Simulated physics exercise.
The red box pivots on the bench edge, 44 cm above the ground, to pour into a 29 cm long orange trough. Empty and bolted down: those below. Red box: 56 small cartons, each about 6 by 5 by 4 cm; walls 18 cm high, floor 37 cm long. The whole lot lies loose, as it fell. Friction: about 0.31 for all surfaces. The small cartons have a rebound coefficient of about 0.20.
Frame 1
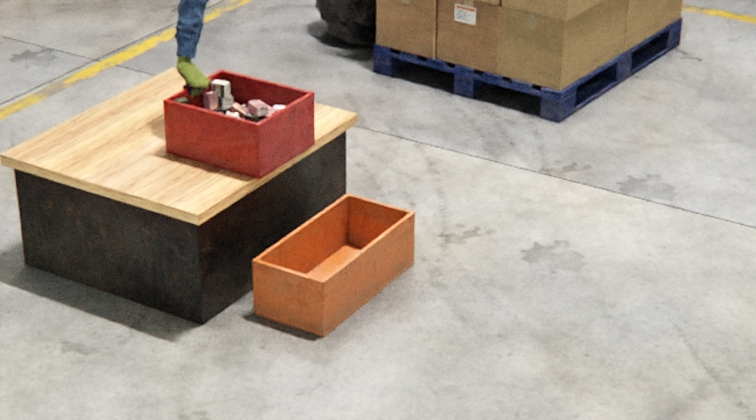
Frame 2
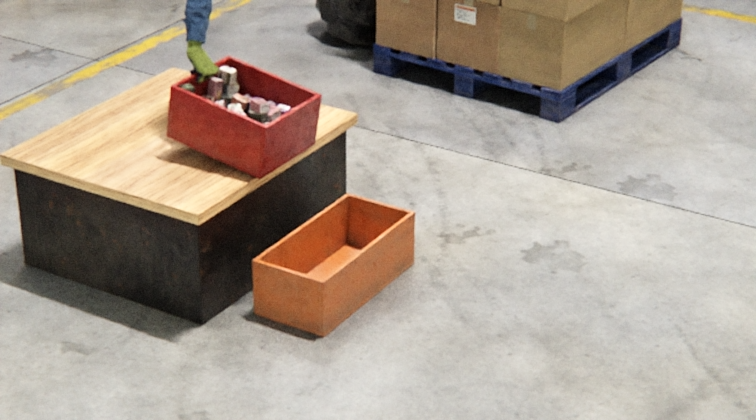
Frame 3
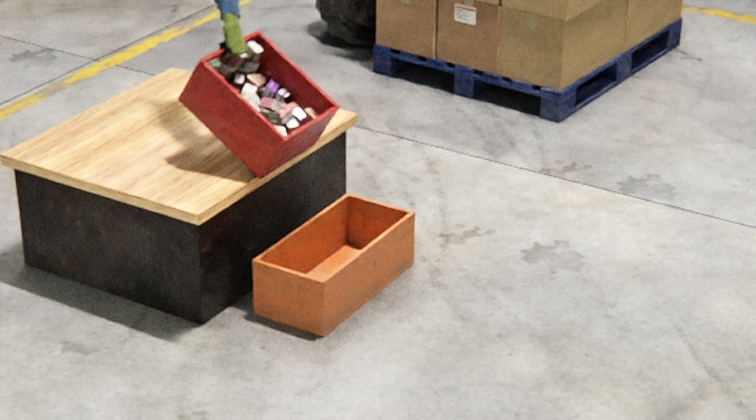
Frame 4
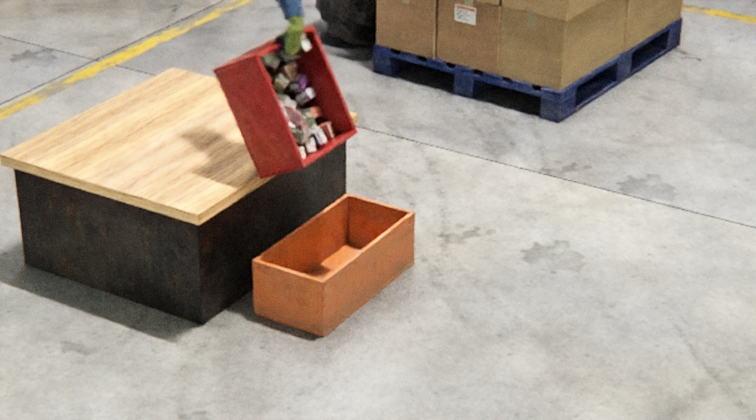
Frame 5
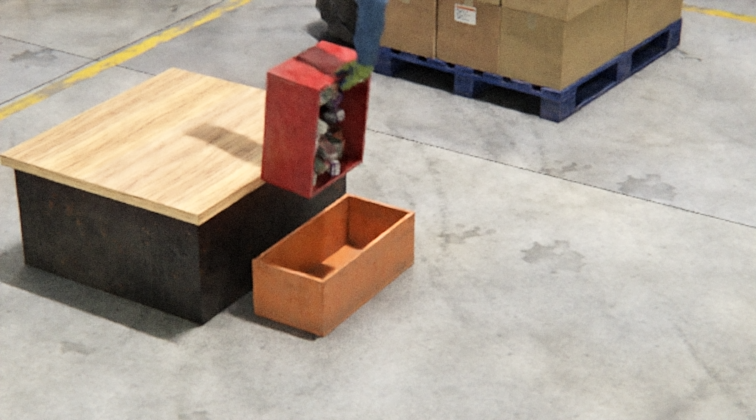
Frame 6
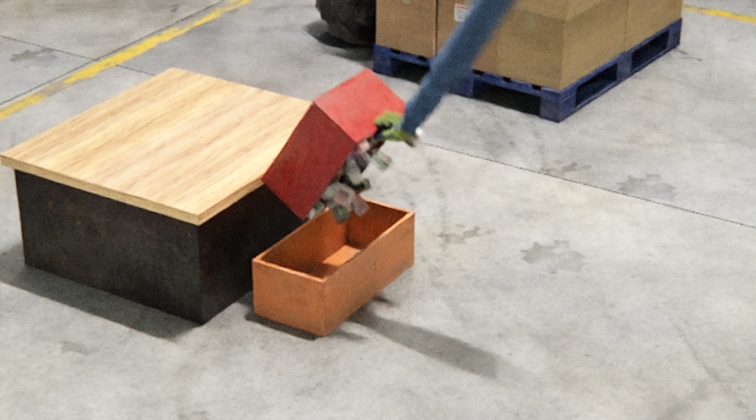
We see a gloved hand gripping a red box of small cartons on a wooden-topped bench, tilting it rightward over the edge until it is well past upright and some cartons slide out above an orange trough on the floor.
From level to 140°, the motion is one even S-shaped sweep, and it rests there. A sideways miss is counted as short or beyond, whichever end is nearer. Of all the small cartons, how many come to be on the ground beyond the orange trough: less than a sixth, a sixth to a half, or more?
On the far side of the orange trough, most of them end up on the ground.
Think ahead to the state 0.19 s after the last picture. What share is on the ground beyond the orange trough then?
Share at that moment: About 25 %.
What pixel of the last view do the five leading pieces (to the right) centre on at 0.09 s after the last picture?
Close to (436, 218) in the last view.
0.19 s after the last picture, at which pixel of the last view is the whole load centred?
I'd say close to (409, 279).
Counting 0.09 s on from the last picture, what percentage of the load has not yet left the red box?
Some 10 per cent.
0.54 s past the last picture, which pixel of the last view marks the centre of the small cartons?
(428, 313).
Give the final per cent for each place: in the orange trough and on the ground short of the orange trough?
My estimate is some 35 per cent, then some 0 per cent.
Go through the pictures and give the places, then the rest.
In the first frame (each is followed by its nearest rim corner in this view), red box, (256, 124); orange trough, (321, 280); 0° from level; none out.
In the second frame, red box, (264, 126); 9° from level.
In the third frame, red box, (284, 137); 32° from level.
In the fourth frame, red box, (304, 163); 63° from level.
In the fifth frame, red box, (311, 195); 96° from level.
In the sixth frame, red box, (305, 217); orange trough, (321, 280); 123° from level; 10 out.
Then, 0.09 s after the last picture, tilt 138°; 7 still in the red box, 3 in the orange trough and 46 in the air.
Then, 0.19 s after the last picture, tilt 140°; 2 still in the red box, 16 in the orange trough, 14 on the ground beyond the orange trough and 24 in the air.
Then, 0.35 s after the last picture, tilt 140°; 20 in the orange trough, 35 on the ground beyond the orange trough and 1 in the air.
Outcome (0.54 s after the last picture), 20 in the orange trough and 36 on the ground beyond the orange trough. Asked share, 36 of 56, 64 per cent.
